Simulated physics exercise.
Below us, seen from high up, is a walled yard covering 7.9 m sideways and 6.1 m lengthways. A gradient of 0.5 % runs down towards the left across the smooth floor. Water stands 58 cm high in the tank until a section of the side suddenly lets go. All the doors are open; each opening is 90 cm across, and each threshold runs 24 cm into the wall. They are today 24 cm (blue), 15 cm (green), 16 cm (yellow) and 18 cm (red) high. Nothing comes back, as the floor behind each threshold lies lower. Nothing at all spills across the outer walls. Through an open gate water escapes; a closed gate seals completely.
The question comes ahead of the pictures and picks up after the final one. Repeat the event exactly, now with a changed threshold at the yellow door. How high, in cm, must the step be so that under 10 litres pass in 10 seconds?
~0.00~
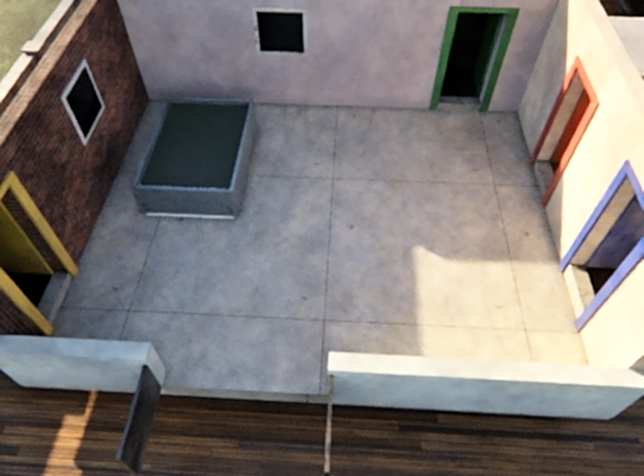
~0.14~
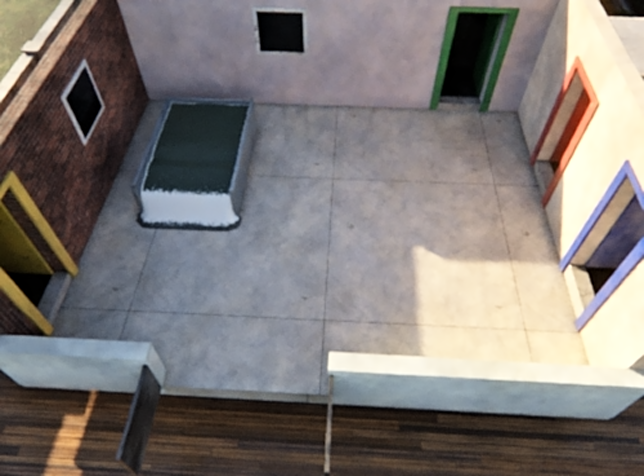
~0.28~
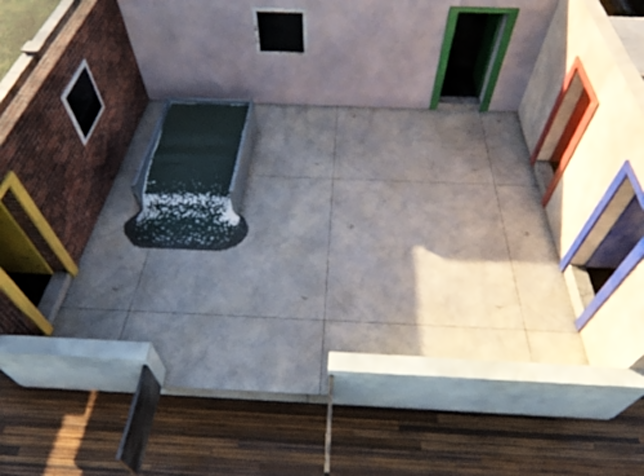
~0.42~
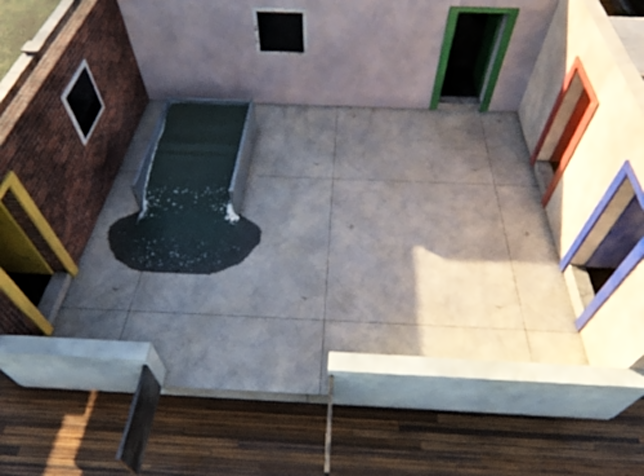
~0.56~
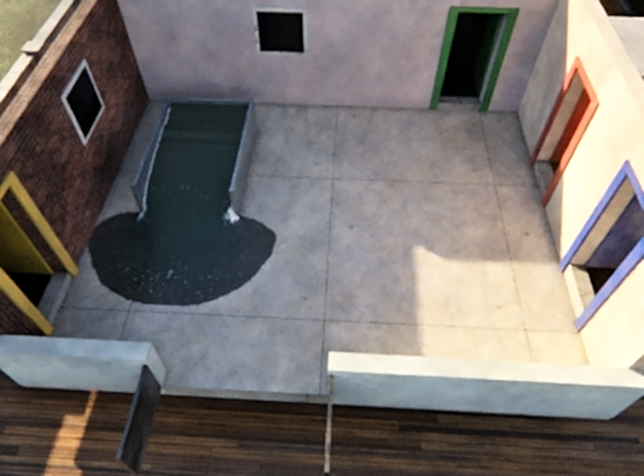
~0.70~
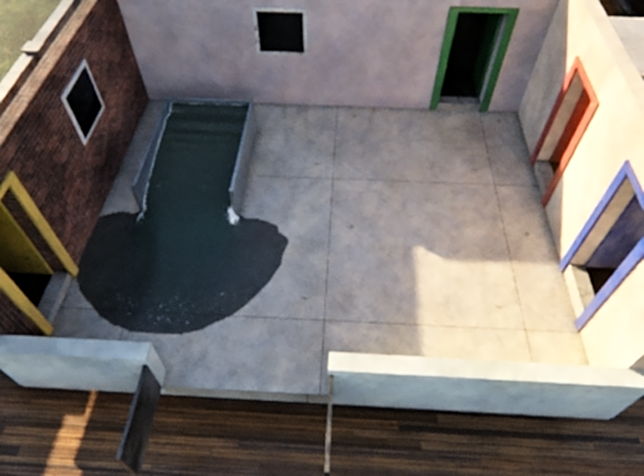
Roughly 22 cm.
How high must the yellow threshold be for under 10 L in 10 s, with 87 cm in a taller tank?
Roughly 36 centimetres.
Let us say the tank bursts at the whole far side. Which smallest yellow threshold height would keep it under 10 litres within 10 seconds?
In that case you'd want it roughly 7.0 cm high.
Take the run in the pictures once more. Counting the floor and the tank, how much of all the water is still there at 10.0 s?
Roughly 60 %.
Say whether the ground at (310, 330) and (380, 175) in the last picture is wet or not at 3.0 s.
Taking them in turn, they come out submerged and spared.
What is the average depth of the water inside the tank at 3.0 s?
It averages close to 16 centimetres.
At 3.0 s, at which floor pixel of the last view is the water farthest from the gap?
At about (442, 384).
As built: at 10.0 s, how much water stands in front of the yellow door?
5.5 cm.
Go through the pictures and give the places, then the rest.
Still water, 58 cm deep, in the tank at (198, 144); the yellow door at (33, 265) is dry, in the first picture.
The gap is at (188, 206), the front 0.3 m out at (145, 223); the back of the tank holds 58 cm, in the second picture.
Water pours out at (189, 208) and has run 0.7 m, to (142, 242); about 11 cm deep outside, 58 cm at the back, in the third picture.
The front is at (137, 266), 1.2 m from the gap at (189, 208); 2.4 m2 of floor is wet, 58 cm left at the back, in the fourth picture.
The front is at (142, 298), 1.8 m from the gap at (189, 208); 3.9 m2 of floor is wet, 58 cm left at the back, in the fifth picture.
Water pours out at (189, 208) and has run 2.2 m, to (133, 325); about 5 cm deep outside, 56 cm at the back; the yellow door at (33, 265), 2.5 m from the gap, is still 0.5 m from the nearest water, in the sixth picture.
After 1.4 s water covers 25 % of the floor, deepest (29 cm) near (136, 367); 11 cm at the yellow door, 0 litres in over its 16 cm threshold.
After 3.0 s water covers 30 % of the floor, deepest (27 cm) near (37, 362); 25 cm at the yellow door, 17 litres in over its 16 cm threshold.
After 10.0 s water covers 70 % of the floor, deepest (7 cm) near (144, 114); 5 cm at the yellow door, 39 litres in over its 16 cm threshold.
At the yellow door as built, the water arrived by 0.9 s and peaked near 26 cm at 2.8 s.
With a threshold of 20 cm, 18 litres would have come in within the 10 s; with 27 cm, 3 litres. So under 10 litres takes about 22 cm.
